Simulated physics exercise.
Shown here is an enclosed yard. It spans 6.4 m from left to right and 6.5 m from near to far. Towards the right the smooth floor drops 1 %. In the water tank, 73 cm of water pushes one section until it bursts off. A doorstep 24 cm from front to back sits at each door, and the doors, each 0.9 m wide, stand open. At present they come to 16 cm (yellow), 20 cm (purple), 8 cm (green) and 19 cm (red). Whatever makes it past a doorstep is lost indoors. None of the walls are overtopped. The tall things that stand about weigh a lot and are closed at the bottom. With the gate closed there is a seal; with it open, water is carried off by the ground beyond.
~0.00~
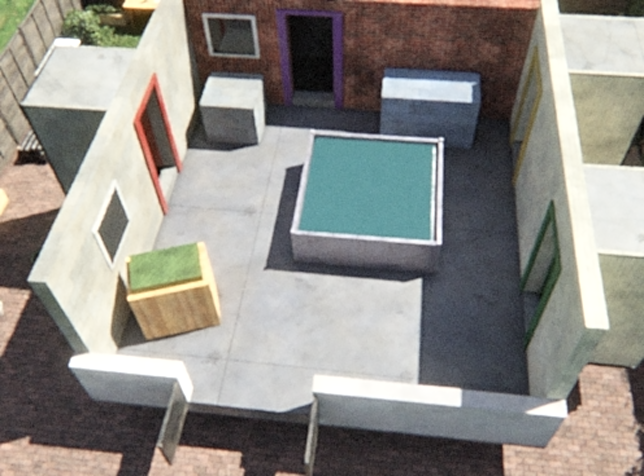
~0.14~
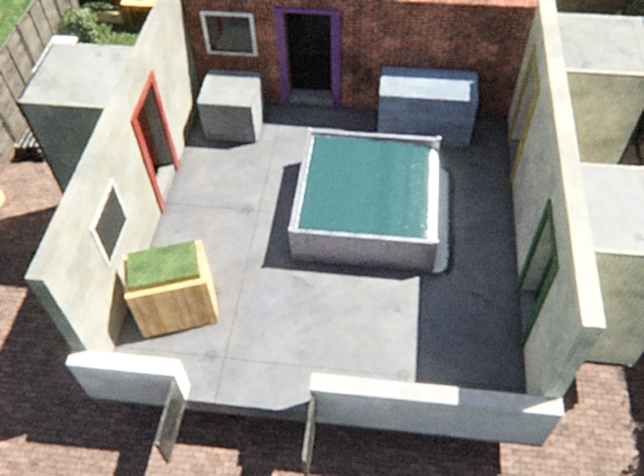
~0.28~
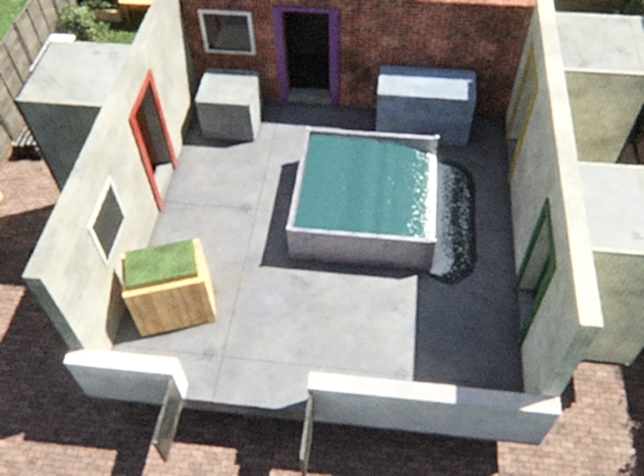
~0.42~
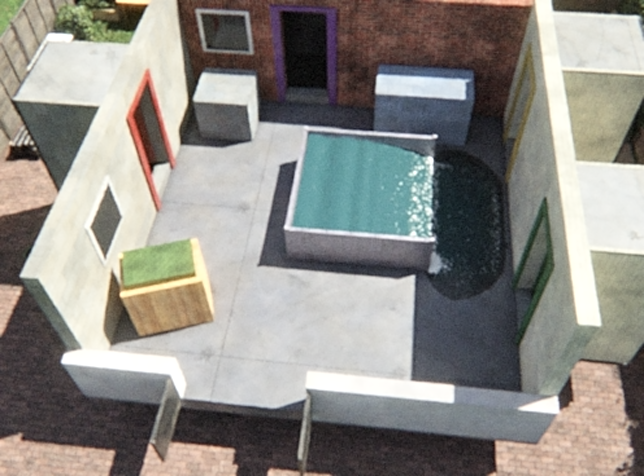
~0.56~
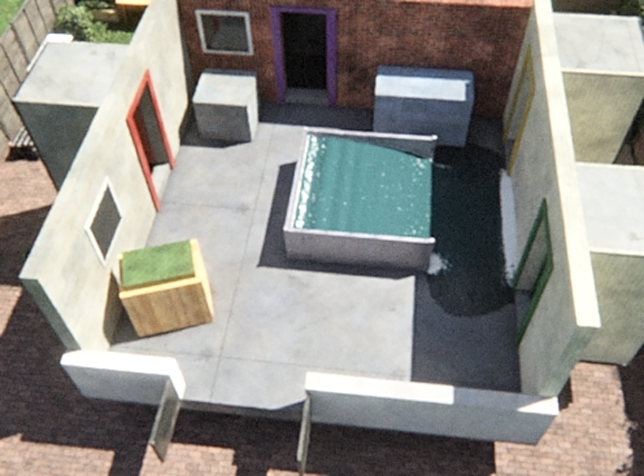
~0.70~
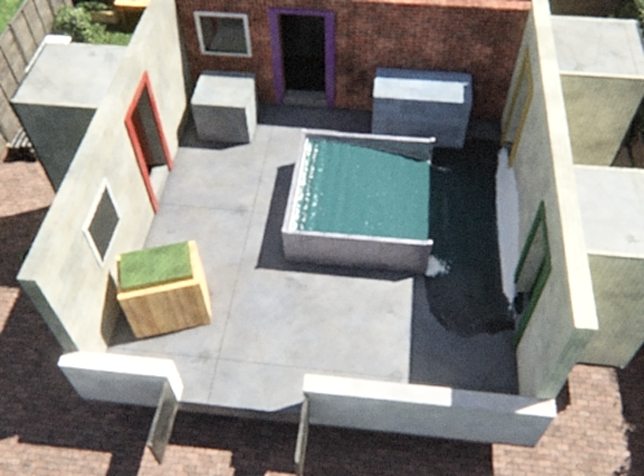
We see a walled yard with a raised tank of still, blue-green water; then water pours from the tank's right side, spreads across the shaded floor to the right wall, and reaches the green door as the tank's level lowers.
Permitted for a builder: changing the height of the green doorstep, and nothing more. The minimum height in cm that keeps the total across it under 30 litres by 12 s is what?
It is close to 20 cm.
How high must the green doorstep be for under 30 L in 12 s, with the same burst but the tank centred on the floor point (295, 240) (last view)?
Some 32 cm.
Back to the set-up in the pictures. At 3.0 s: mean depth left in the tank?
Close to 17 cm deep on average.
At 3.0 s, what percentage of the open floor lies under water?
Roughly 45 percent of the floor.
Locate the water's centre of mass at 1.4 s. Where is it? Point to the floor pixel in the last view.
(416, 218), roughly.
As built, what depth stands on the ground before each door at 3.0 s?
Lab note, cm: Yellow 38; purple 3; green 17; red 0.
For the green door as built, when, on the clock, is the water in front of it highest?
Peak time: Around 1.6 s.
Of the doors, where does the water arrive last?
Last in order comes the red door.
After 1.4 s water covers 20 % of the floor, deepest (57 cm) near (504, 230); 22 cm at the green door, 17 litres in over its 8 cm doorstep.
After 3.0 s water covers 45 % of the floor, deepest (50 cm) near (497, 126); 17 cm at the green door, 112 litres in over its 8 cm doorstep.
After 12.0 s water covers 100 % of the floor, deepest (18 cm) near (400, 113); 9 cm at the green door, 204 litres in over its 8 cm doorstep.
At the green door as built, the water arrived by 0.7 s and peaked near 22 cm at 1.6 s.
Run again over the same 12 s with other heights there, 44 litres in over 17.5 cm, 12 litres over 24 cm. The limit of 30 litres is kept from about 20 cm up.
